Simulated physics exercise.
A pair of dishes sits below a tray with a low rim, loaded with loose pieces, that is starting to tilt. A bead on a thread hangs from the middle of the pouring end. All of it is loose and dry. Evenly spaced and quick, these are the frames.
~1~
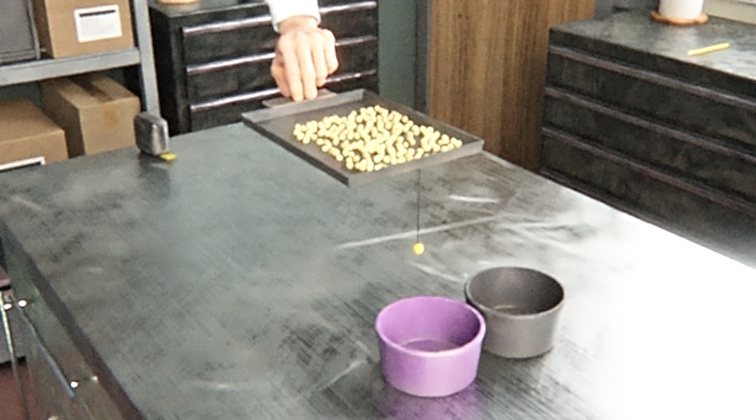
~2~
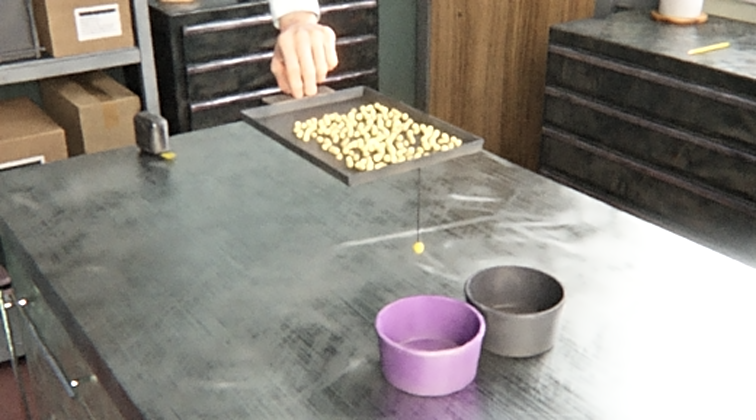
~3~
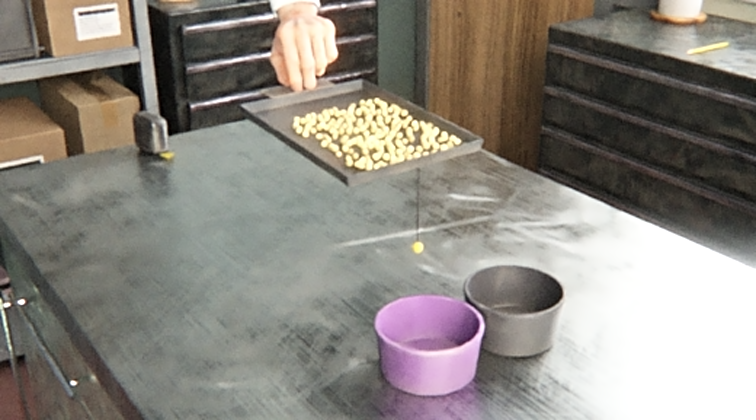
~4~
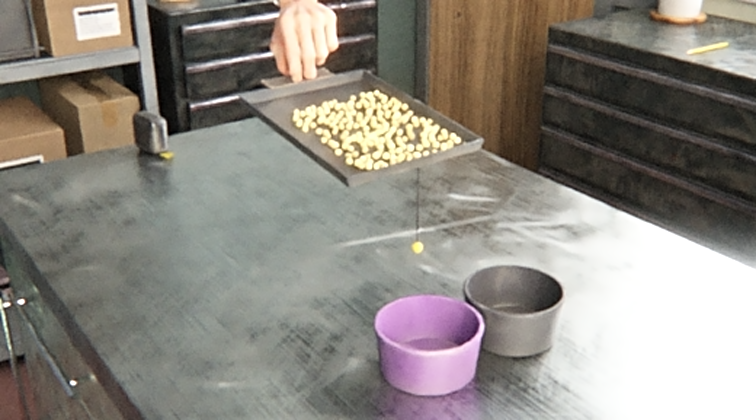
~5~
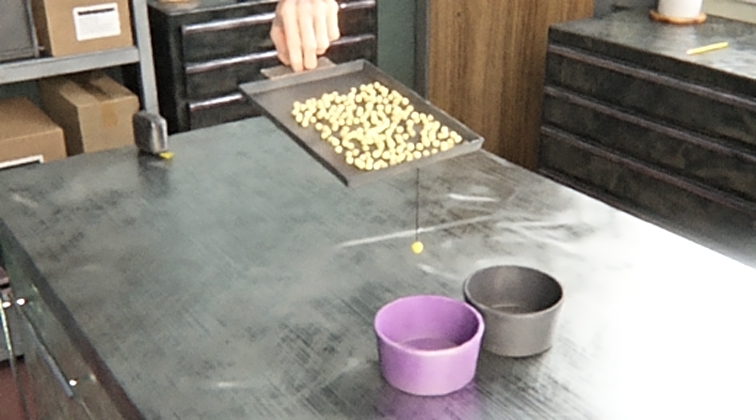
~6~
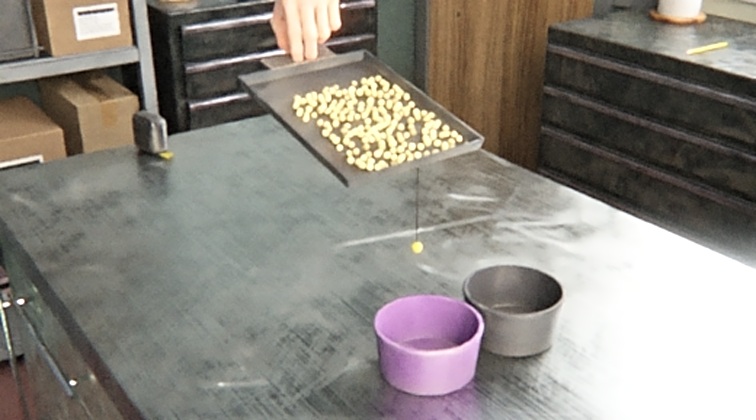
On a dark workshop table, a hand slowly raising the handle end of a tray of soya beans above two bowls.
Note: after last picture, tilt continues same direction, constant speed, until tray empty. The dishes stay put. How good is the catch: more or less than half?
The dishes end up holding not even half.
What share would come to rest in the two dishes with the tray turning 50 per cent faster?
Around 10 in every hundred.
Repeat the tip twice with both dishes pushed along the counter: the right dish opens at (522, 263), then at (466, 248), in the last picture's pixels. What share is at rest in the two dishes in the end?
60% for the first placement, 70% for the second.
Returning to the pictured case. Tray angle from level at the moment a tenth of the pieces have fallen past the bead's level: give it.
Close to 90 degrees, I reckon.
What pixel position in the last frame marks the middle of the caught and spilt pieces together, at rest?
Somewhere around (415, 329) in the last picture.
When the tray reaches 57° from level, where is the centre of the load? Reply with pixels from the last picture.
Look close to (406, 147) in the last picture.
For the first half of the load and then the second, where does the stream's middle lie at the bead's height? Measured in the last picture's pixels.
The leading part at (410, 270), the rest of it at (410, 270).
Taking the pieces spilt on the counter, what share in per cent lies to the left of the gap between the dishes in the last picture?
Close to 90 per cent of the spill, I think.
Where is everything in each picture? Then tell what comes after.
The first picture shows corners of the pouring end at (349, 175) and (480, 141), level; middle of the load at (367, 138), soya beans; left dish at (462, 366); right dish at (549, 329); bead on its thread at (418, 249).
The second picture shows corners of the pouring end at (349, 174) and (480, 140), level; middle of the load at (367, 136).
The third picture shows corners of the pouring end at (349, 175) and (480, 139), tipped barely, lowest at the left corner; middle of the load at (366, 133).
The fourth picture shows corners of the pouring end at (349, 175) and (480, 139), tipped a little, lowest at the left corner; middle of the load at (366, 129).
The fifth picture shows corners of the pouring end at (349, 176) and (480, 138), tipped a little, lowest at the left corner; middle of the load at (366, 125).
The sixth picture shows corners of the pouring end at (349, 177) and (480, 138), tipped a little, lowest at the left corner; middle of the load at (367, 122); left dish at (461, 365); right dish at (547, 328).
Soon after the last picture, tray tipped steeply; nearly all on the tray; a stray few in the left dish; a stray few outside both; a stray few in the air.
A little later, tray tipped right over; about a quarter on the tray; a stray few in the left dish; a small part in the right dish; about a third outside both; about a third in the air.
Later still, tray tipped past a quarter turn; a stray few in the left dish; a small part in the right dish; nearly all outside both.
At rest, tray tipped past a quarter turn; a stray few in the left dish; a small part in the right dish; nearly all outside both.
